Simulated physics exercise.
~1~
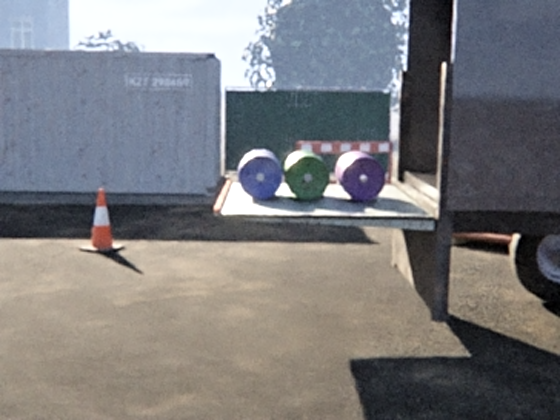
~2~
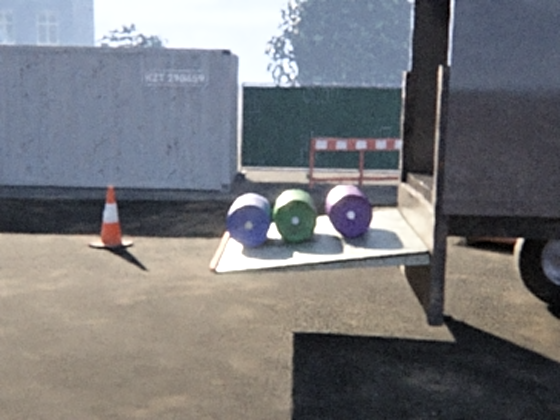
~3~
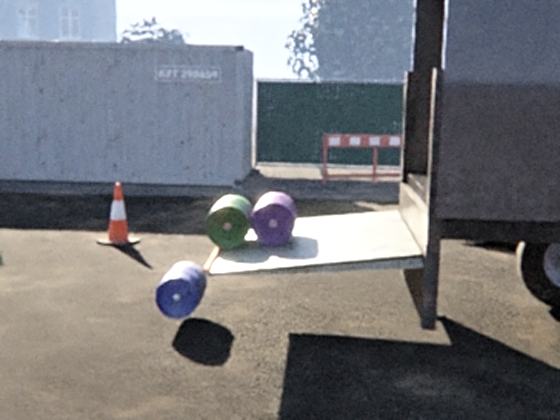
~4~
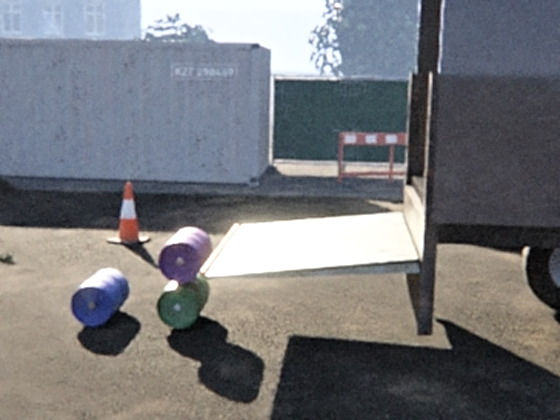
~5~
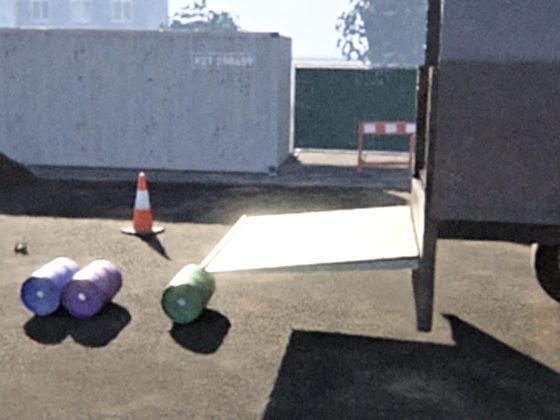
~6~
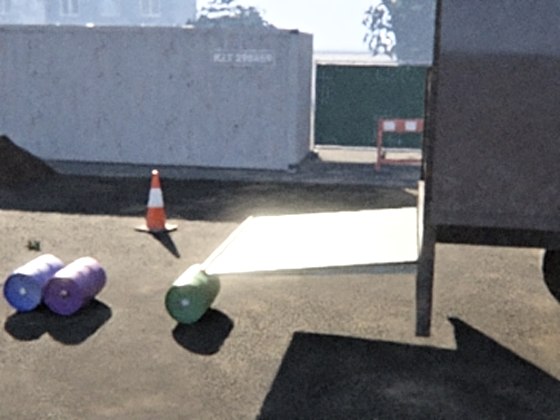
At first, a blue, a green and a purple keg lie side by side on the raised tail-lift of a lorry, with an orange cone standing to the left. The plate sinks and tilts towards its outer edge, and the kegs start rolling left. Blue goes over the edge first and drops to the ground, while green and purple follow close together. Green falls next, with purple tumbling just above it. Purple then rolls left until it is beside blue, and the pair edges a little farther, while green stays on the ground near the empty plate.
